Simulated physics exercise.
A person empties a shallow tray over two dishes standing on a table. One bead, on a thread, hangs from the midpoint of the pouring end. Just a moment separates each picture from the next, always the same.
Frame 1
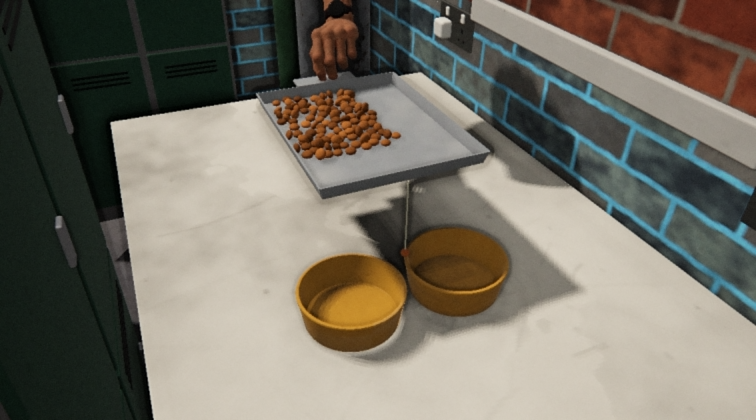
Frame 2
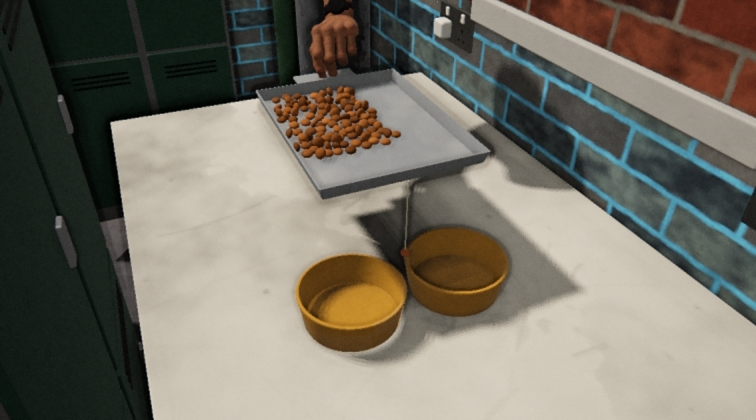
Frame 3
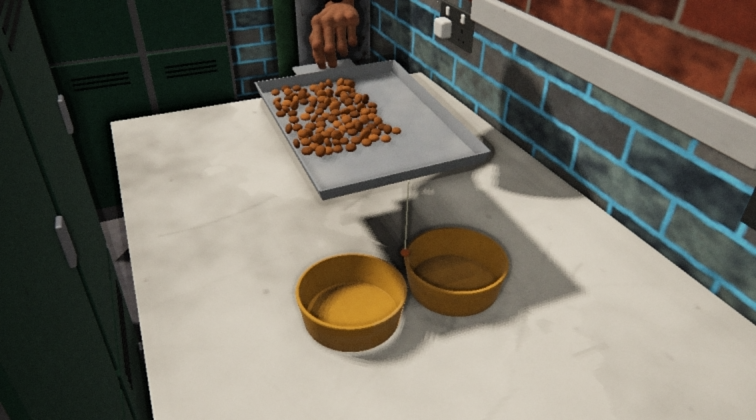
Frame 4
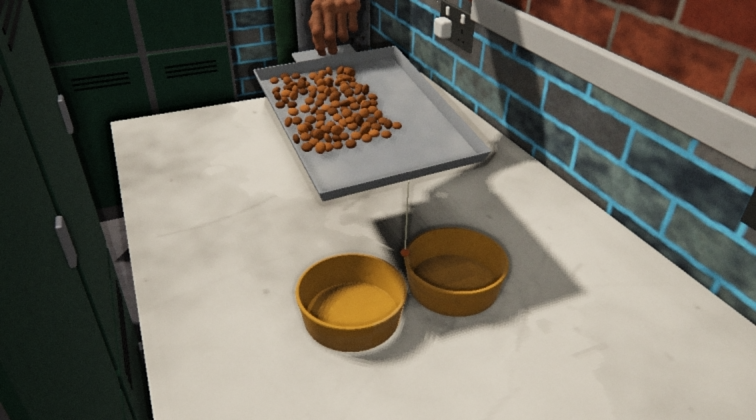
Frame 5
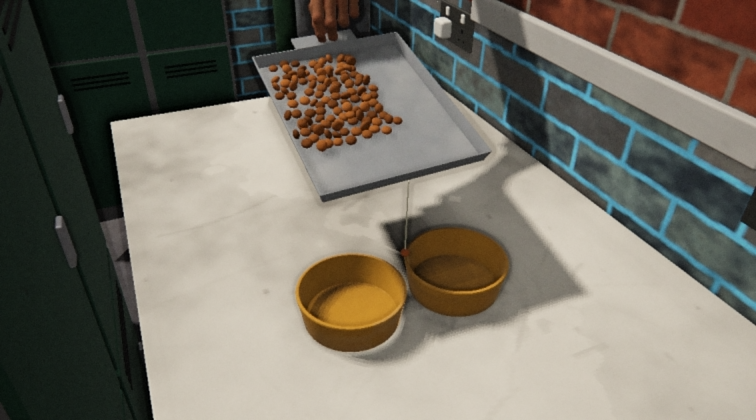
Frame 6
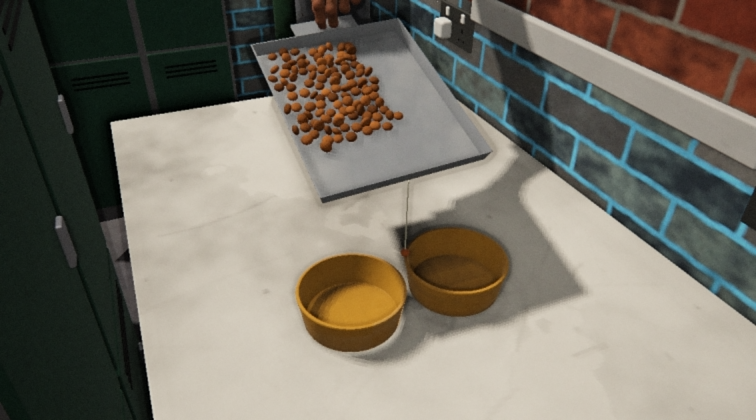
A hand slowly raised the back of a shallow gray tray of small brown pieces above two yellow dishes on a white table, and the tray slanted toward the viewer, its left front corner dipping slightly.
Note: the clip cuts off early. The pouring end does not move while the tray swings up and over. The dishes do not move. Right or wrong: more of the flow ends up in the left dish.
Right.
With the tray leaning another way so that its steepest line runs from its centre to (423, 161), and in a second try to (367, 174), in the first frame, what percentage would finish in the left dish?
Case one near 0 %; case two near 90 %.
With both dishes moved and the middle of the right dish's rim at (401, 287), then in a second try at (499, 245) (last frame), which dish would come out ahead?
At the first place right, at the second the left one.
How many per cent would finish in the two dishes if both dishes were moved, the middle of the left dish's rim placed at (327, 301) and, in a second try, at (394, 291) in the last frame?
It would be roughly 80 per cent in the first placement and roughly 80 per cent in the second.
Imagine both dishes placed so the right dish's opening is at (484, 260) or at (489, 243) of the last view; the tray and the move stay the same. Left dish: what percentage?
I'd say about 80 percent, followed by about 50 percent.
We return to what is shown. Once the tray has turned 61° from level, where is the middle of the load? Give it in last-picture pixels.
Near the pixel (368, 181).
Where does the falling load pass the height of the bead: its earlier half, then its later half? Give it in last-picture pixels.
First around (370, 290), afterwards around (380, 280).
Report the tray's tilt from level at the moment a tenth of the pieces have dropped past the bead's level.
That happens at around 70°.
Just after the last frame, tray tipped steeply; the larger part on the tray; just a few in the left dish; roughly a quarter in the air.
A moment on, tray tipped right over; roughly a quarter on the tray; roughly a third in the left dish; about a tenth in the right dish; roughly a quarter outside both; about a tenth in the air.
Further on, tray tipped past a quarter turn; roughly two thirds in the left dish; about a tenth in the right dish; roughly a quarter outside both.
When it is over, tray tipped past a quarter turn; roughly two thirds in the left dish; about a tenth in the right dish; roughly a quarter outside both.
